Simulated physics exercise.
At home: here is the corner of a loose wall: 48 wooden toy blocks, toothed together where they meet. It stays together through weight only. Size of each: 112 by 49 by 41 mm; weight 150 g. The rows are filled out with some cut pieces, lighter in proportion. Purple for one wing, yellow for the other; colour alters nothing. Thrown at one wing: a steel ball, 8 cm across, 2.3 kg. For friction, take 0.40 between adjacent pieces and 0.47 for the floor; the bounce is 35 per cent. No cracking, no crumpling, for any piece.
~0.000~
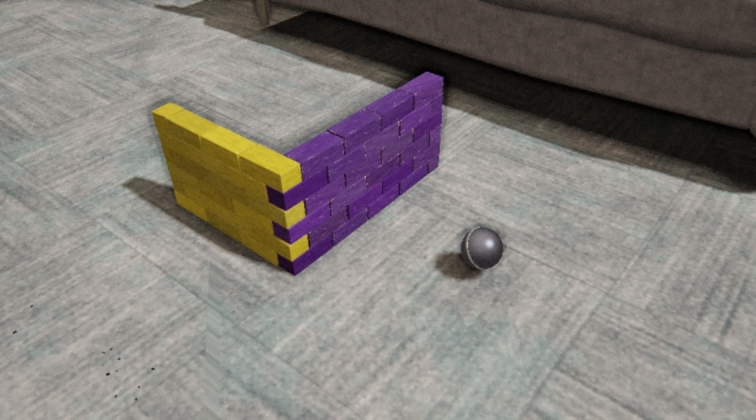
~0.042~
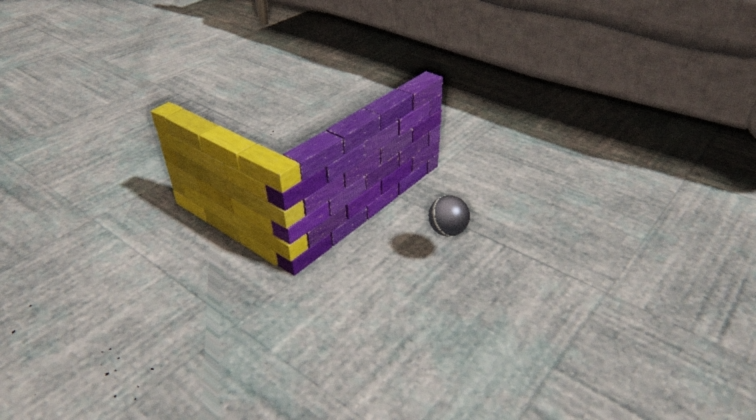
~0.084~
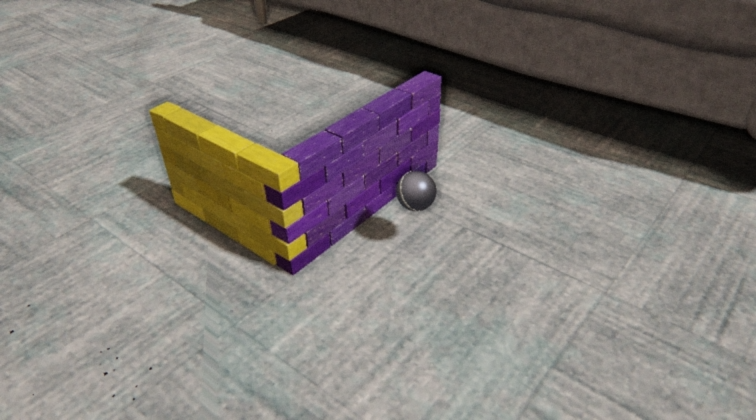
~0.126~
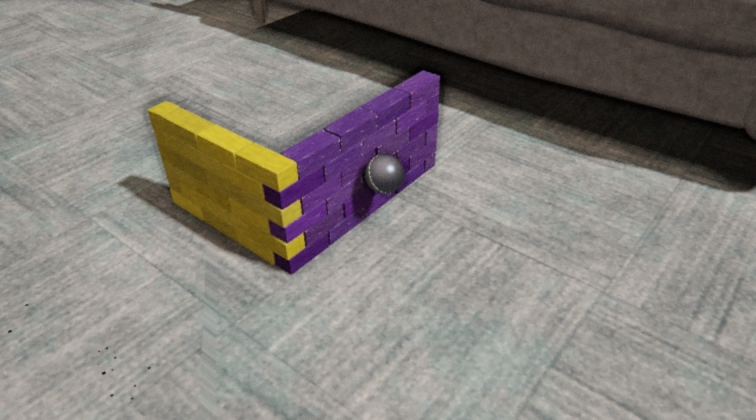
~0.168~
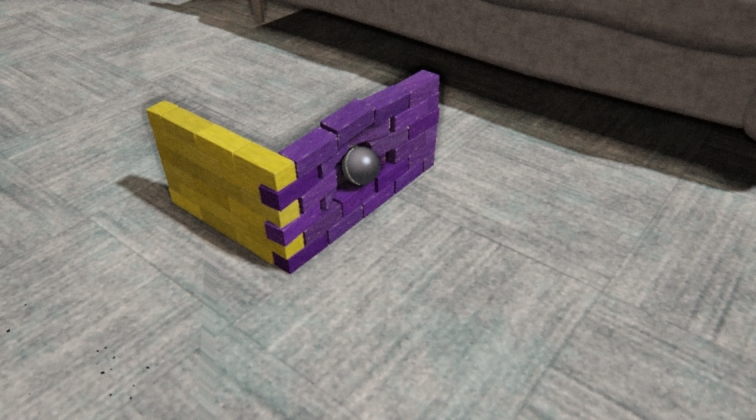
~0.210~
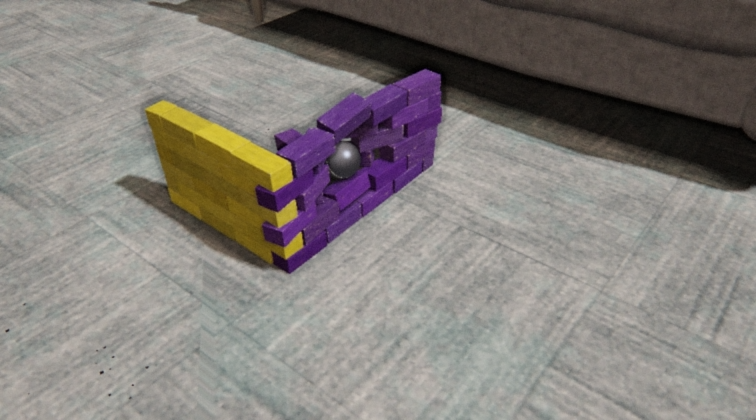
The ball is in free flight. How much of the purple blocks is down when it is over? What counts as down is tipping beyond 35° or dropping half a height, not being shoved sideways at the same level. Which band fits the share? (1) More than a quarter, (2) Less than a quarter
More than a quarter.
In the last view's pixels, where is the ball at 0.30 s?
Roughly at (309, 155).
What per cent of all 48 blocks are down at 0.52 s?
20 percent by then.
After 0.30 s, ball still moving; 4 of the 27 purple blocks down (4 of 48 in all colours); top purple block 16 mm from its place; top yellow block 8 mm from its place.
After 0.52 s, ball still moving; 9 of the 27 purple blocks down (9 of 48 in all colours); top purple block 12° from how it stood; top yellow block 11° from how it stood.
After 0.86 s, ball still moving; 12 of the 27 purple blocks down (13 of 48 in all colours); top purple block on its side; top yellow block 37° from how it stood, 8 cm lower.
In the end (1.6 s), ball rolling away; 12 of the 27 purple blocks down (13 of 48 in all colours); top purple block 21 cm lower; top yellow block on its side. That is 44 per cent. From the last view, middles, top purple block near (284, 169), top yellow block near (232, 174).
